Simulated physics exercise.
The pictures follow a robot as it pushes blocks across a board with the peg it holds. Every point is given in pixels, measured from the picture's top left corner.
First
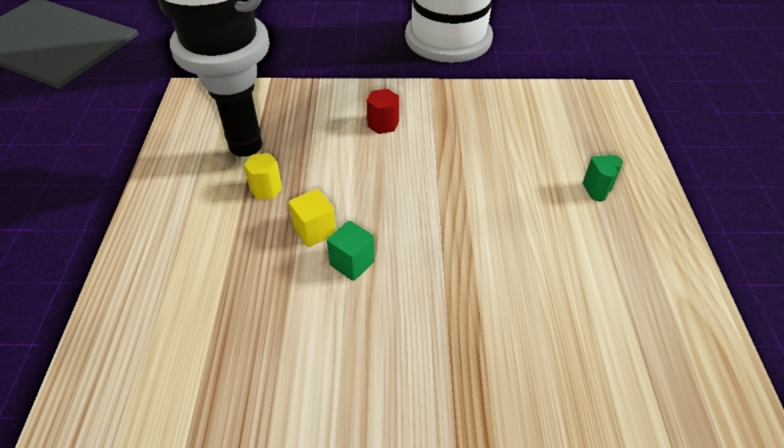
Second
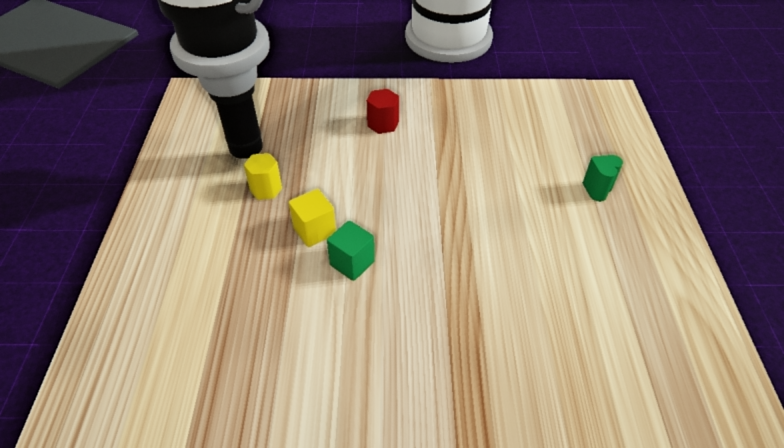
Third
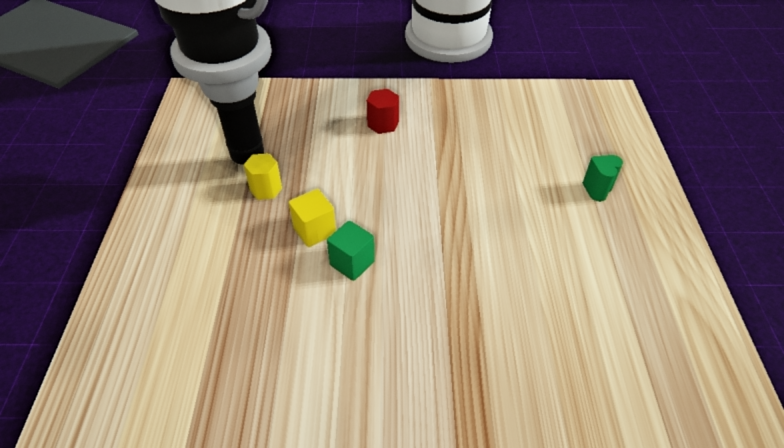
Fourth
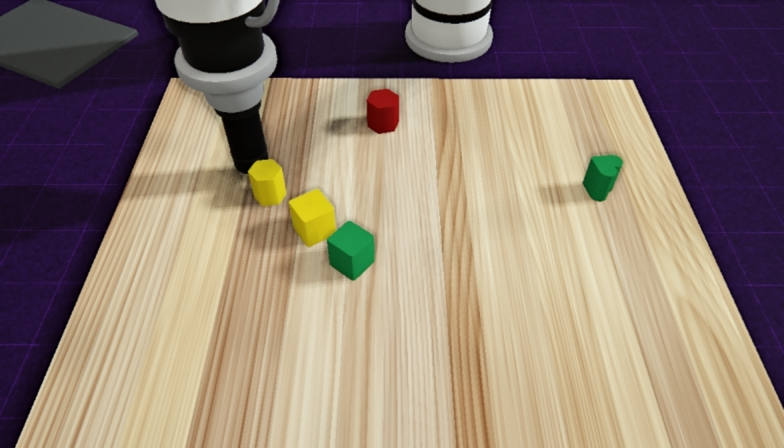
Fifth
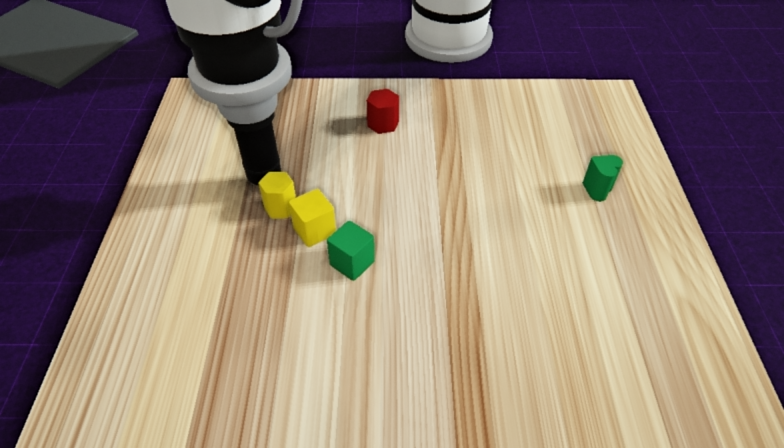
Robot arm's black peg inching forward on a wooden board, then nudging a yellow hexagonal block toward a yellow cube.
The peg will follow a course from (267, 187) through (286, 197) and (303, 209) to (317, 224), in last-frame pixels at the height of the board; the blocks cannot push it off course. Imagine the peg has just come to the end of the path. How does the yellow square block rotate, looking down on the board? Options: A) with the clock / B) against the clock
Answer: B.
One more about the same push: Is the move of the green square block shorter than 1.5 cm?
Yes, that is how it ends up.
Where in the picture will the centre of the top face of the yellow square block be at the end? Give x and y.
My estimate: (325, 229).
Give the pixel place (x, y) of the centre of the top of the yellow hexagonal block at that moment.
Answer: (288, 219).
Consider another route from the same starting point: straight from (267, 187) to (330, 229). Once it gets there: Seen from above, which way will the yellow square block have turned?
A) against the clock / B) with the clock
I'll go with A - against the clock.
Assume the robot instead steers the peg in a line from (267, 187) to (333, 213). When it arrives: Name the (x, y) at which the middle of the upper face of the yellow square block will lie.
It ends at (319, 219).
The first path, step by step. Halfway along, peg at (294, 190); yellow hexagonal block at (289, 202), turned 55° clockwise; yellow square block at (316, 215), turned 35° anticlockwise.
At the end, peg at (315, 212); yellow hexagonal block at (288, 219), turned 100° clockwise; yellow square block at (325, 229), turned 30° anticlockwise; green square block at (355, 243), turned 10° anticlockwise.
